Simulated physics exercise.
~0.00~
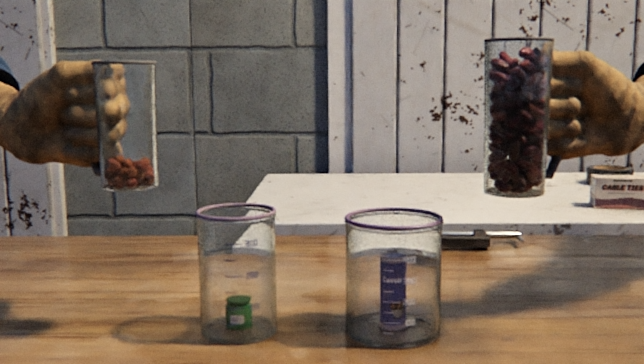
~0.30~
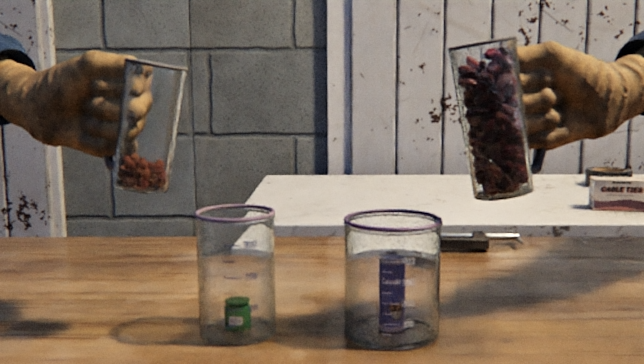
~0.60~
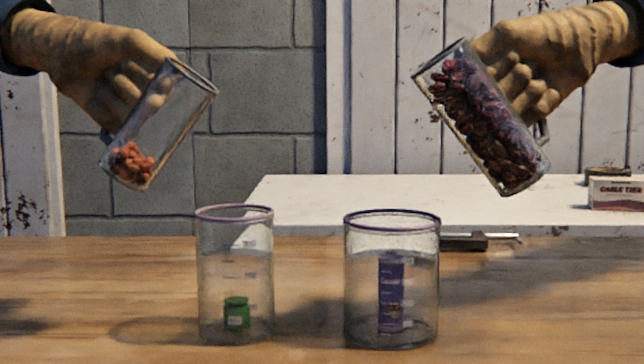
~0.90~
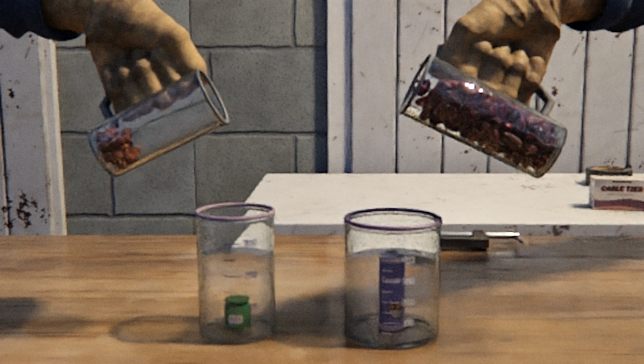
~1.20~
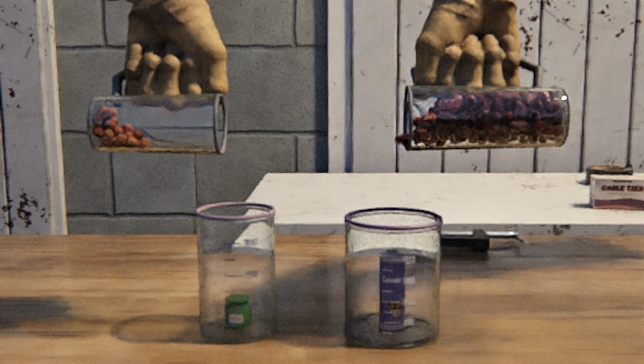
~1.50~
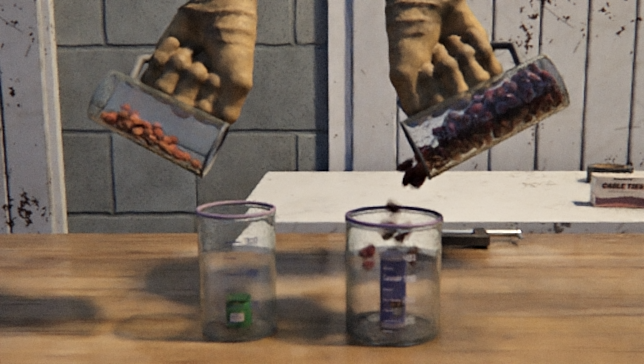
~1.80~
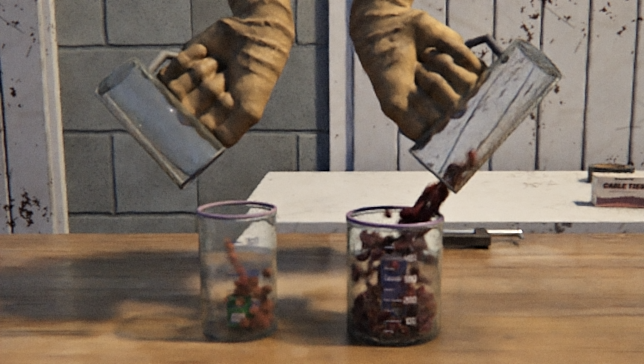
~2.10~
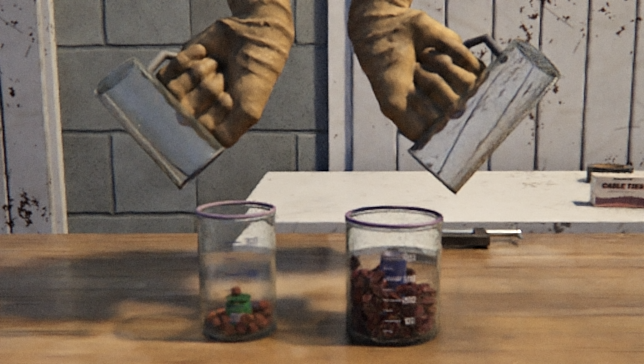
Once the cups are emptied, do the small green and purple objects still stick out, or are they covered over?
Both still stick out. The green one on the left and the purple one on the right show above the reddish pieces.
